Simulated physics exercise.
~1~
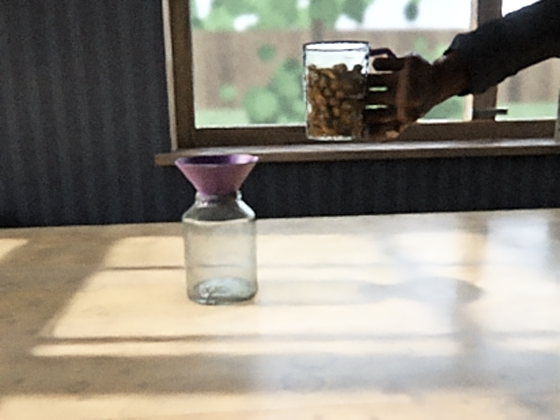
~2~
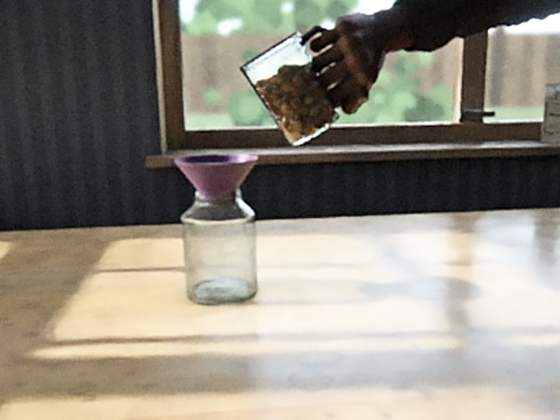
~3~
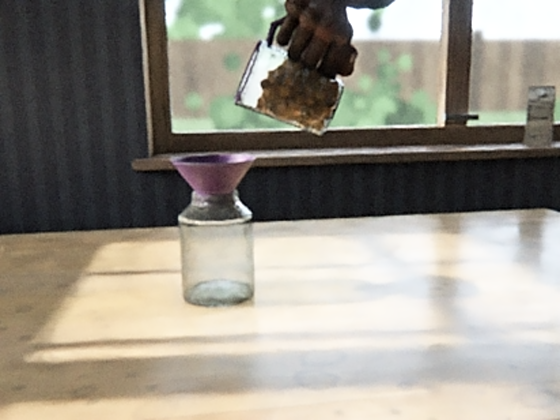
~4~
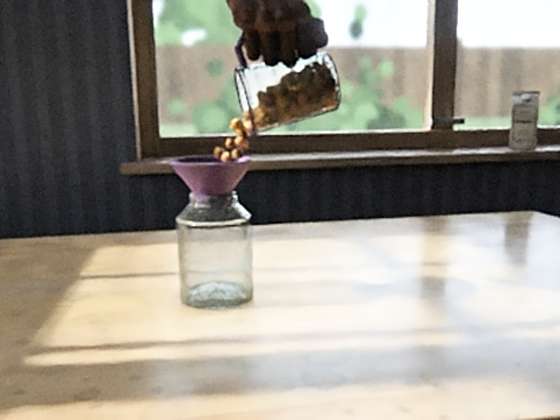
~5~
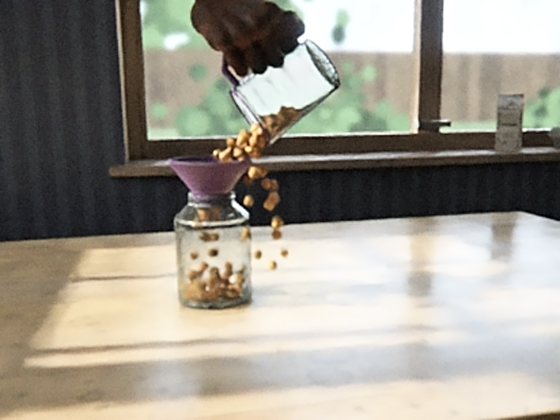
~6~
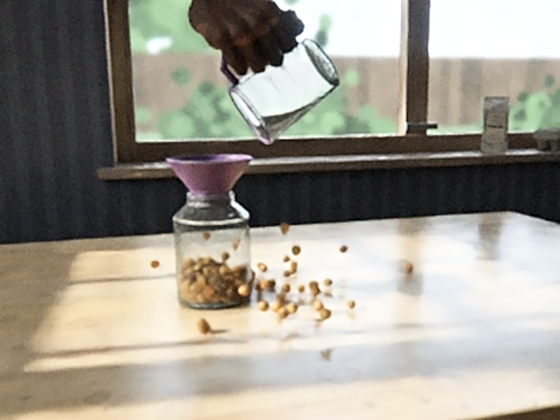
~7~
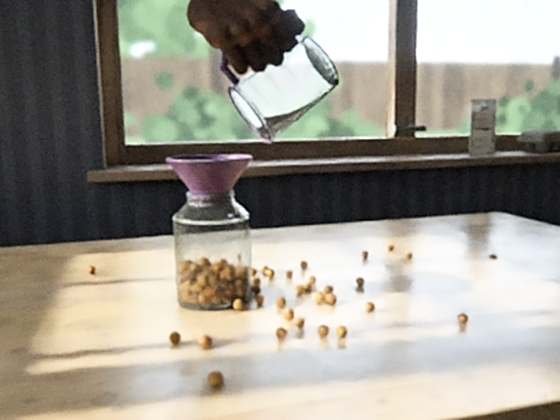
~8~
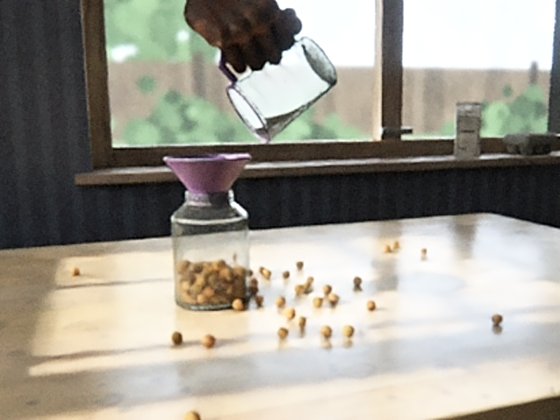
Hand tipping a glass mug of wooden beads over a purple funnel, most filling the jar below, some scattering across the table.
